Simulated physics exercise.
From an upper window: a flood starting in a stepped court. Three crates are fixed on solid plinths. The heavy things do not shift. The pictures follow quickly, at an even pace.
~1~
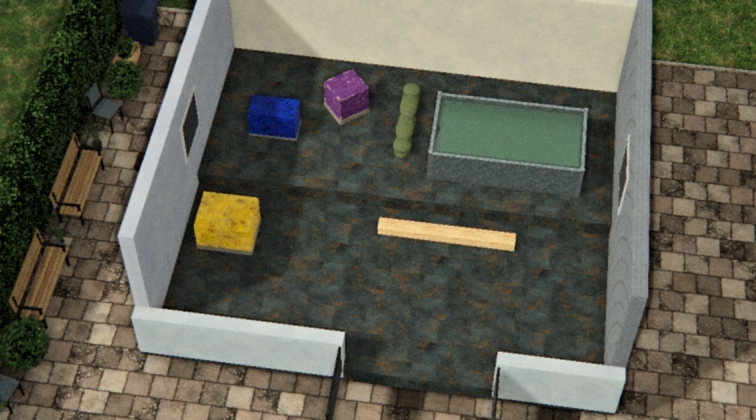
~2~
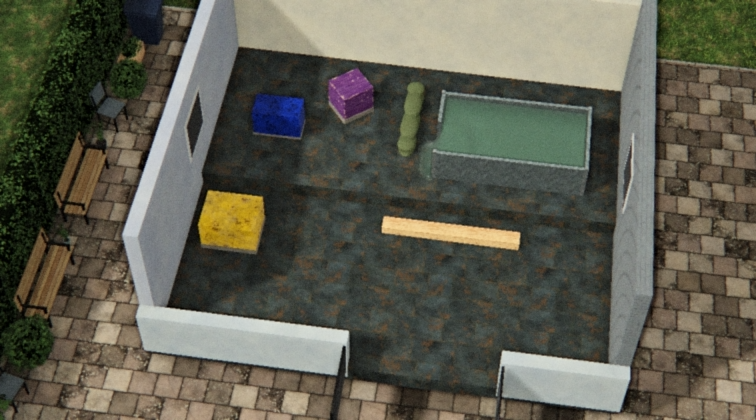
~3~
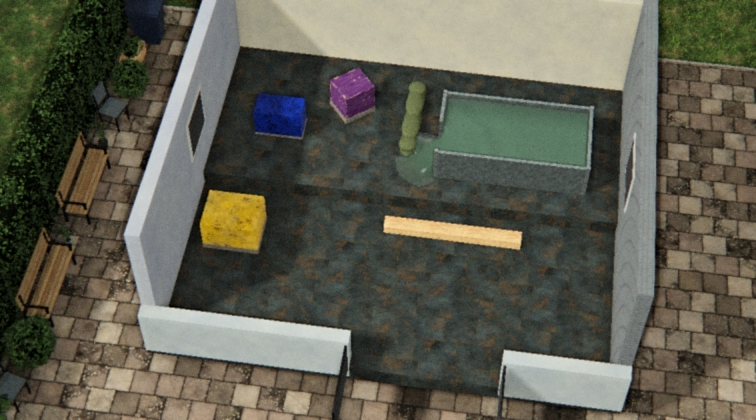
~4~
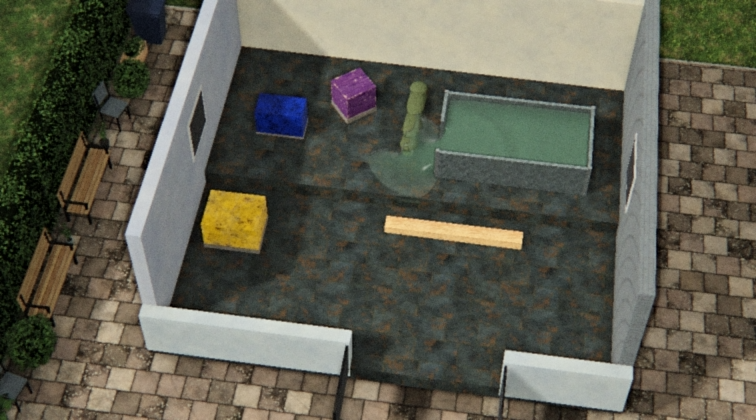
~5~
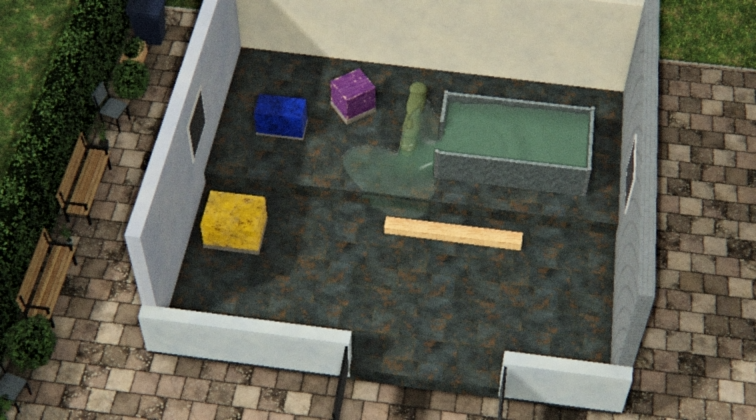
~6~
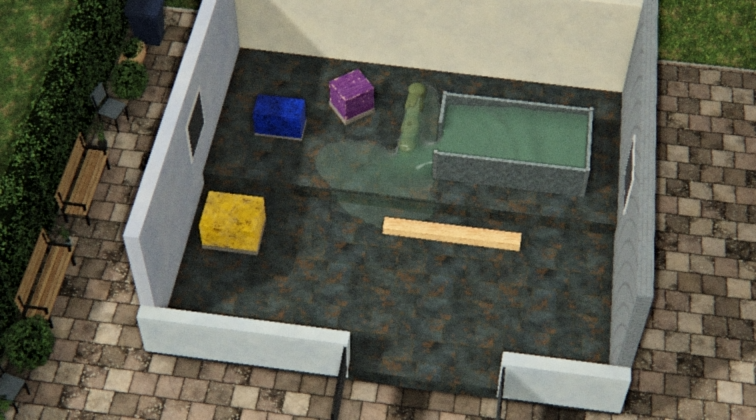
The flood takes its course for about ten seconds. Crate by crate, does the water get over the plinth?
One by one: The blue crate is wetted; the purple crate escapes dry; the yellow crate is wetted.
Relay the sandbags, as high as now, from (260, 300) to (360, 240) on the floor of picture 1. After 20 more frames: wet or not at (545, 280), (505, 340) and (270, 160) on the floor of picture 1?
In turn: No water, dry, covered.
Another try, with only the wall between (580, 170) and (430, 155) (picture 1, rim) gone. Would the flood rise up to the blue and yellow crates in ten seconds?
In short: The blue crate keeps dry, the yellow crate is wetted.
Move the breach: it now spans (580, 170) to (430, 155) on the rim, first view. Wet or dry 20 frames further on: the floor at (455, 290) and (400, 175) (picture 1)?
In turn: Awash, free of water.
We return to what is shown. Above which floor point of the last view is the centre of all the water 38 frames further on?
Close to (400, 184).
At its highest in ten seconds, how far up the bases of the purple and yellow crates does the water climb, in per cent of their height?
Roughly 80 per cent, then 200 per cent.
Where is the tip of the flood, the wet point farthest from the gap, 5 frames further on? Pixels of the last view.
Roughly at (232, 194).
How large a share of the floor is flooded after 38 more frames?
Near 70 in a hundred.
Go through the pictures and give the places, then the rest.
Still water in the tank at (509, 134), in the first picture.
The front is at (428, 177), out from the gap at (438, 154), in the second picture.
Water pours out at (439, 154) and has run to (400, 170), in the third picture.
Water pours out at (440, 155) and has run to (372, 167), in the fourth picture.
The front is at (347, 162), out from the gap at (440, 155), in the fifth picture.
The front is at (319, 162), out from the gap at (439, 155), in the sixth picture.
A moment on, water covers 20 % of the floor; the blue crate water round its plinth, the purple crate water round its plinth, the yellow crate water round its plinth.
Next, water covers 35 % of the floor; the blue crate water round its plinth, the purple crate water round its plinth, the yellow crate water round its plinth.
Then, water covers 55 % of the floor; the blue crate water round its plinth, the purple crate water round its plinth, the yellow crate water round its plinth.
Later, water covers 70 % of the floor; the blue crate water round its plinth, the purple crate water round its plinth, the yellow crate water round its plinth.
In the end, water covers 90 % of the floor; the blue crate was topped, the purple crate stayed above the water, the yellow crate was topped.
